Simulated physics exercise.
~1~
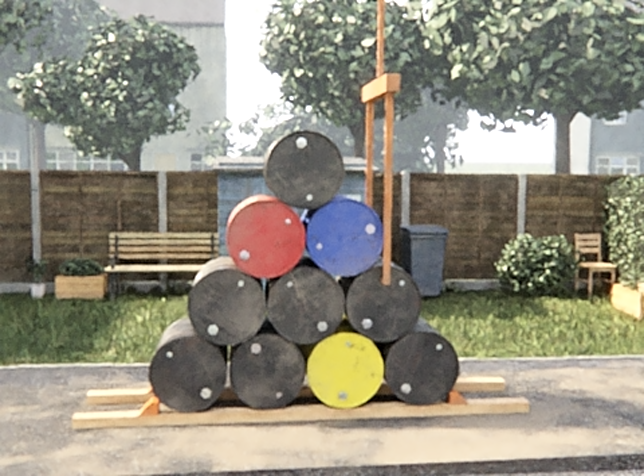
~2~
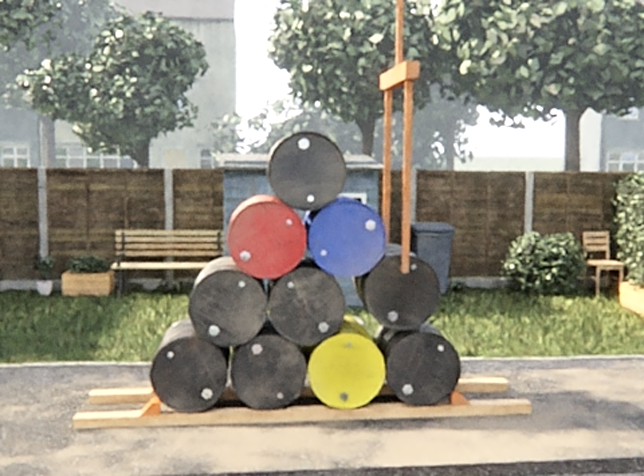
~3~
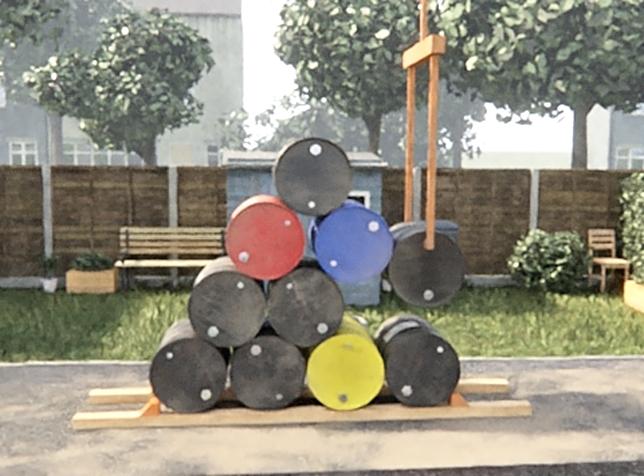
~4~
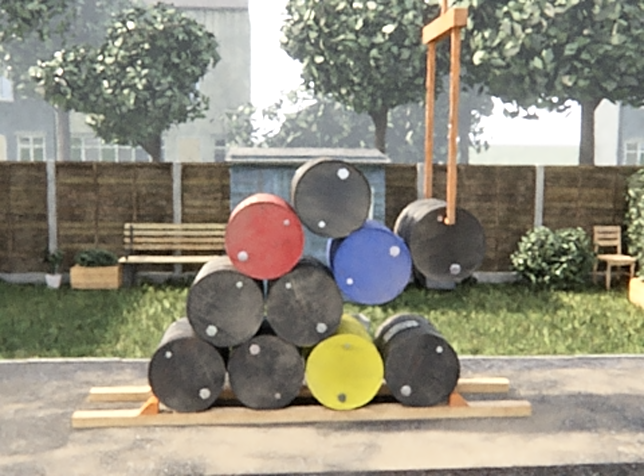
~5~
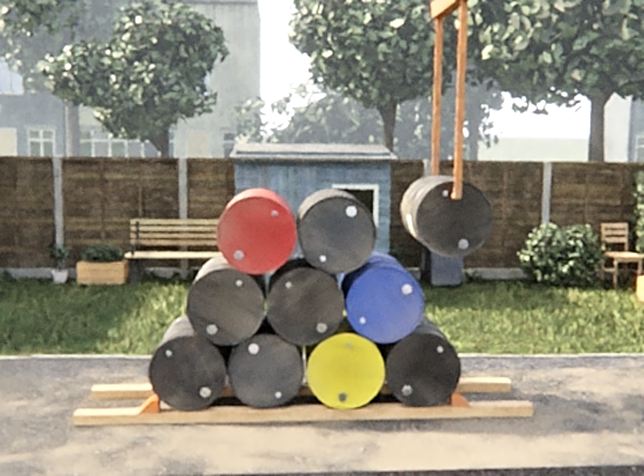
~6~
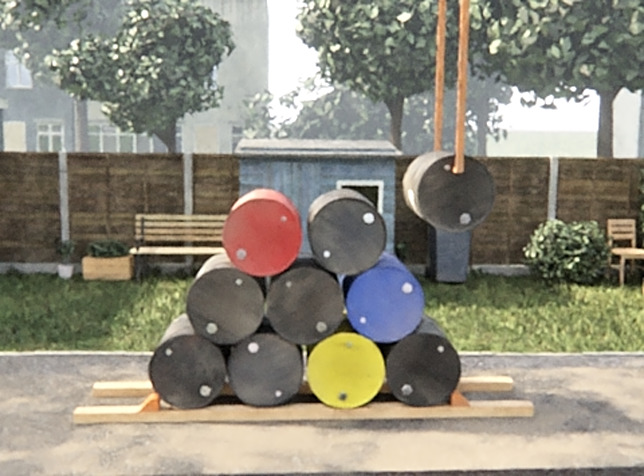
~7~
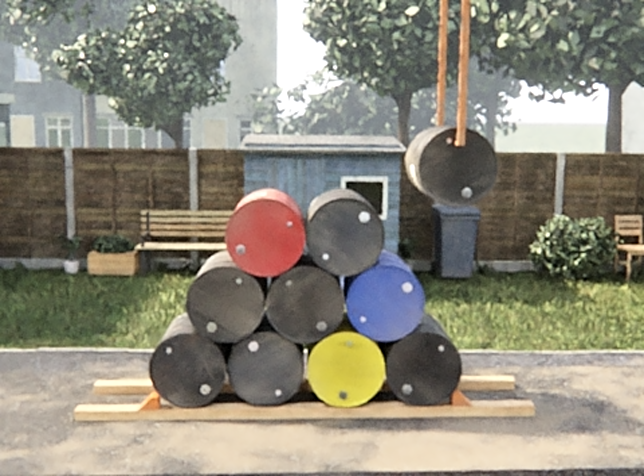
Black drum being lifted out of a stacked pyramid, the blue drum dropping into its gap and the top black one settling beside red.
